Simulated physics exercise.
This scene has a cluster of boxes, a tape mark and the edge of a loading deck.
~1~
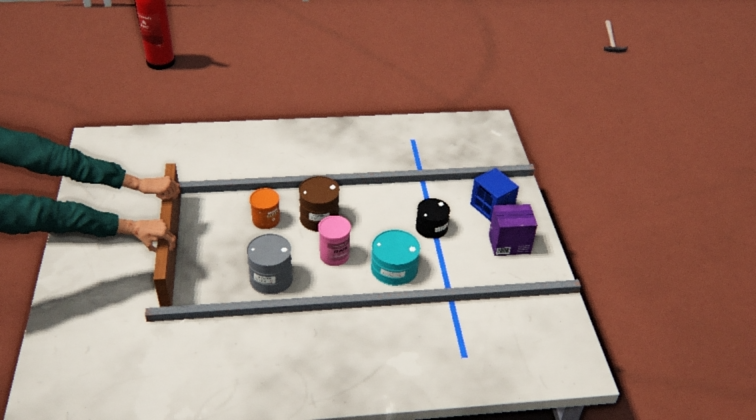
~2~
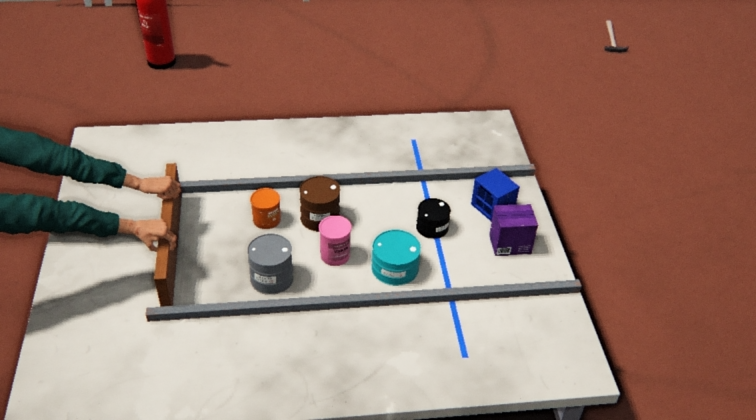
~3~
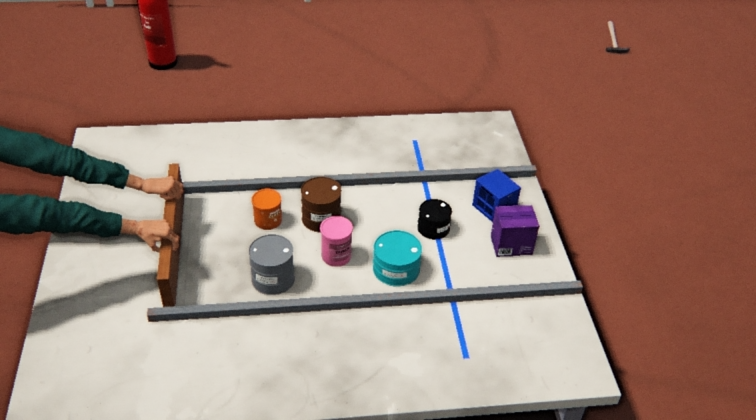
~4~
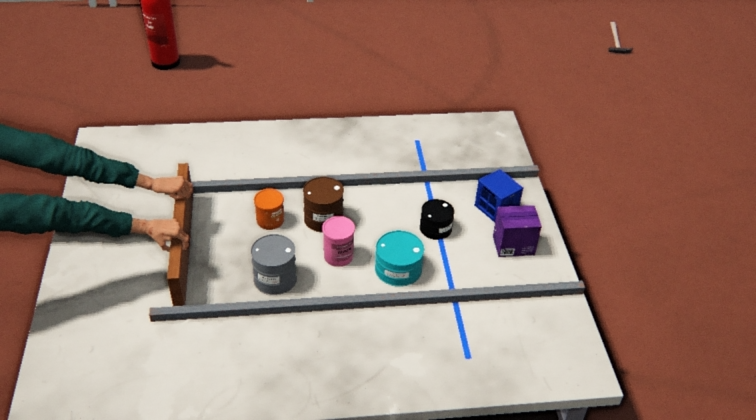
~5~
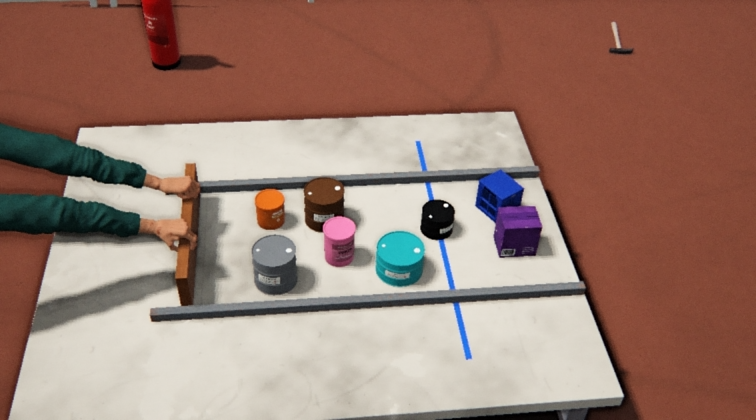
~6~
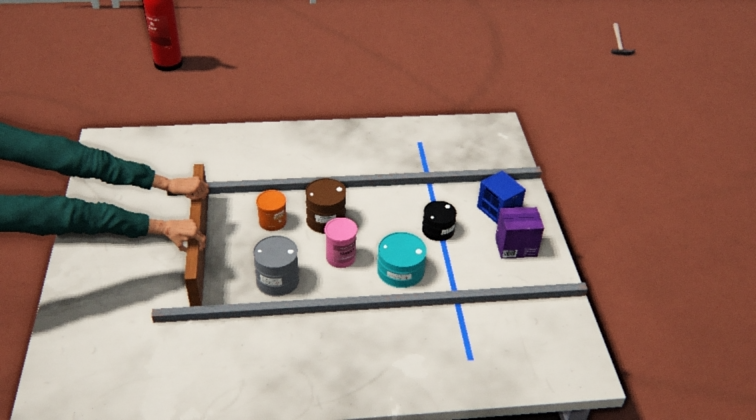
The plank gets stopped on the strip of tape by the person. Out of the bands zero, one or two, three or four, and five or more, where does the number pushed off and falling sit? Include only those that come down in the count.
No fall happens.
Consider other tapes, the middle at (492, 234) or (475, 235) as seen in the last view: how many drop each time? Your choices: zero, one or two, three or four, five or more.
Either one or two; one or two.
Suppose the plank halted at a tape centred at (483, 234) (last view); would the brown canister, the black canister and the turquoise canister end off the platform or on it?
Note: Brown canister stays up top / black canister stays up top / turquoise canister stays up top.
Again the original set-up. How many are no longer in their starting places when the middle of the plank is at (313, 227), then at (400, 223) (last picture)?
Moved so far: 4, later 6.
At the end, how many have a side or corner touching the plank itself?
That would be 3 of them.
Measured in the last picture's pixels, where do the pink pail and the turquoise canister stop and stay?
The pink pail ends at (460, 230) and the turquoise canister at (514, 251).
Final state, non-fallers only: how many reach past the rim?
The overhang total is 0.
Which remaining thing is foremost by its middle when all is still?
That would be the purple parcel.
Soon after, none off yet; purple parcel at rest near (519, 233); blue crate at rest near (501, 198); black canister at rest near (439, 221).
After that, none off yet; purple parcel at rest near (519, 233); blue crate at rest near (501, 198); black canister displaced about its own width near (464, 225).
In the end, the number that fall off is zero.
